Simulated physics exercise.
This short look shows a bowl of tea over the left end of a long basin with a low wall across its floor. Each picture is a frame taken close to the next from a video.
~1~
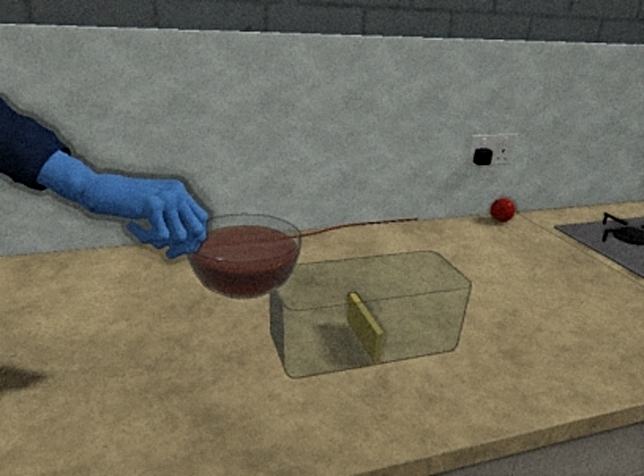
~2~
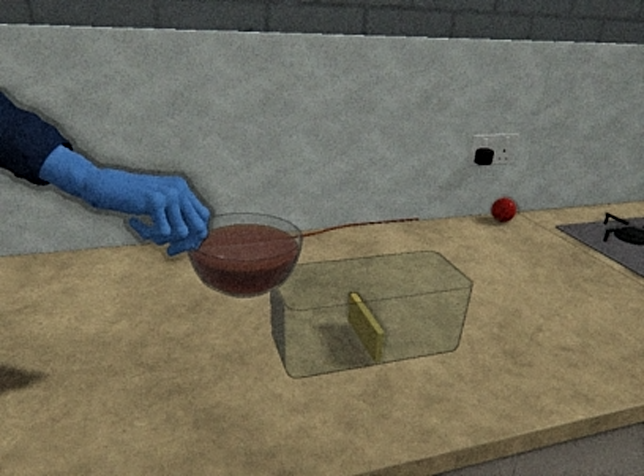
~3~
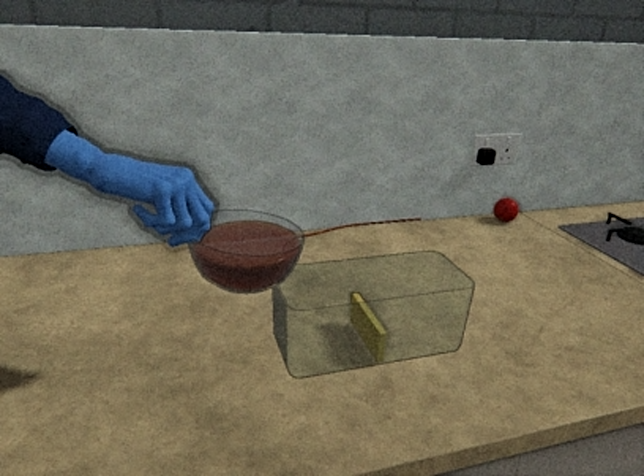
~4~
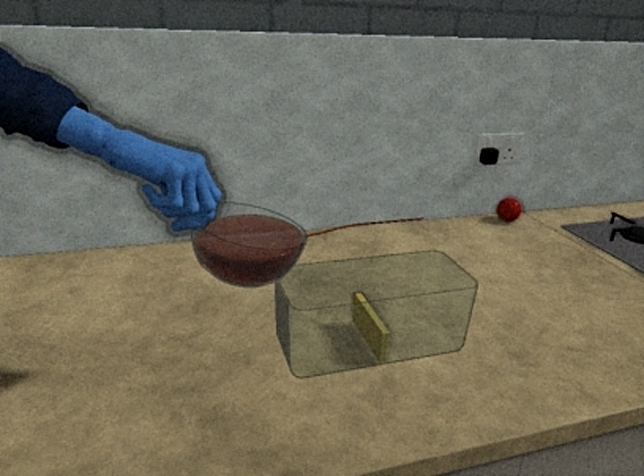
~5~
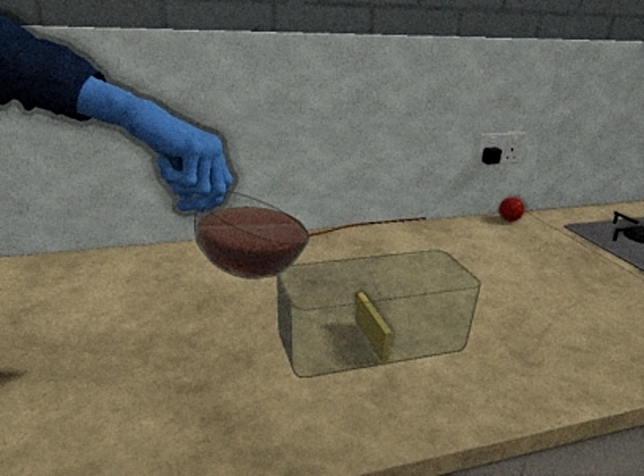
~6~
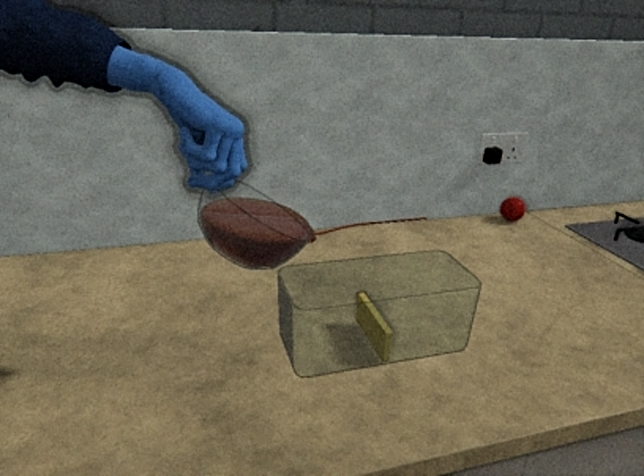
We see a blue hand holding a clear bowl of reddish-brown tea above the left end of a long, see-through basin with a low yellowish wall inside. The hand rises and tilts the bowl rightward, bringing the tea to its rim.
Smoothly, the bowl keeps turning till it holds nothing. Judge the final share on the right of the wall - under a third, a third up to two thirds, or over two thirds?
One third to two thirds.
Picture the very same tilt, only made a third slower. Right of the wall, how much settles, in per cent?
Roughly 40 in a hundred.
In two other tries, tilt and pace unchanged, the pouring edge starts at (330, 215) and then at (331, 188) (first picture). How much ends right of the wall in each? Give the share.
It comes to about 70 %, followed by about 70 %.
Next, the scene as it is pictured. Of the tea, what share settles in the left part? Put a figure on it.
Close to 45 in a hundred.
A moment on, the bowl is tipped on its side and 27 per cent is still to pour, 18 is left of the wall and 0 right of it.
Next, the bowl is tipped right over and 0 per cent is still to pour, 38 is left of the wall and 57 right of it.
Then the bowl is tipped right over and 0 per cent is still to pour, 43 is left of the wall and 37 right of it.
Later the bowl is tipped right over and 0 per cent is still to pour, 47 is left of the wall and 47 right of it.
At rest 47 per cent lies left of the wall, 47 right of it and 6 outside.
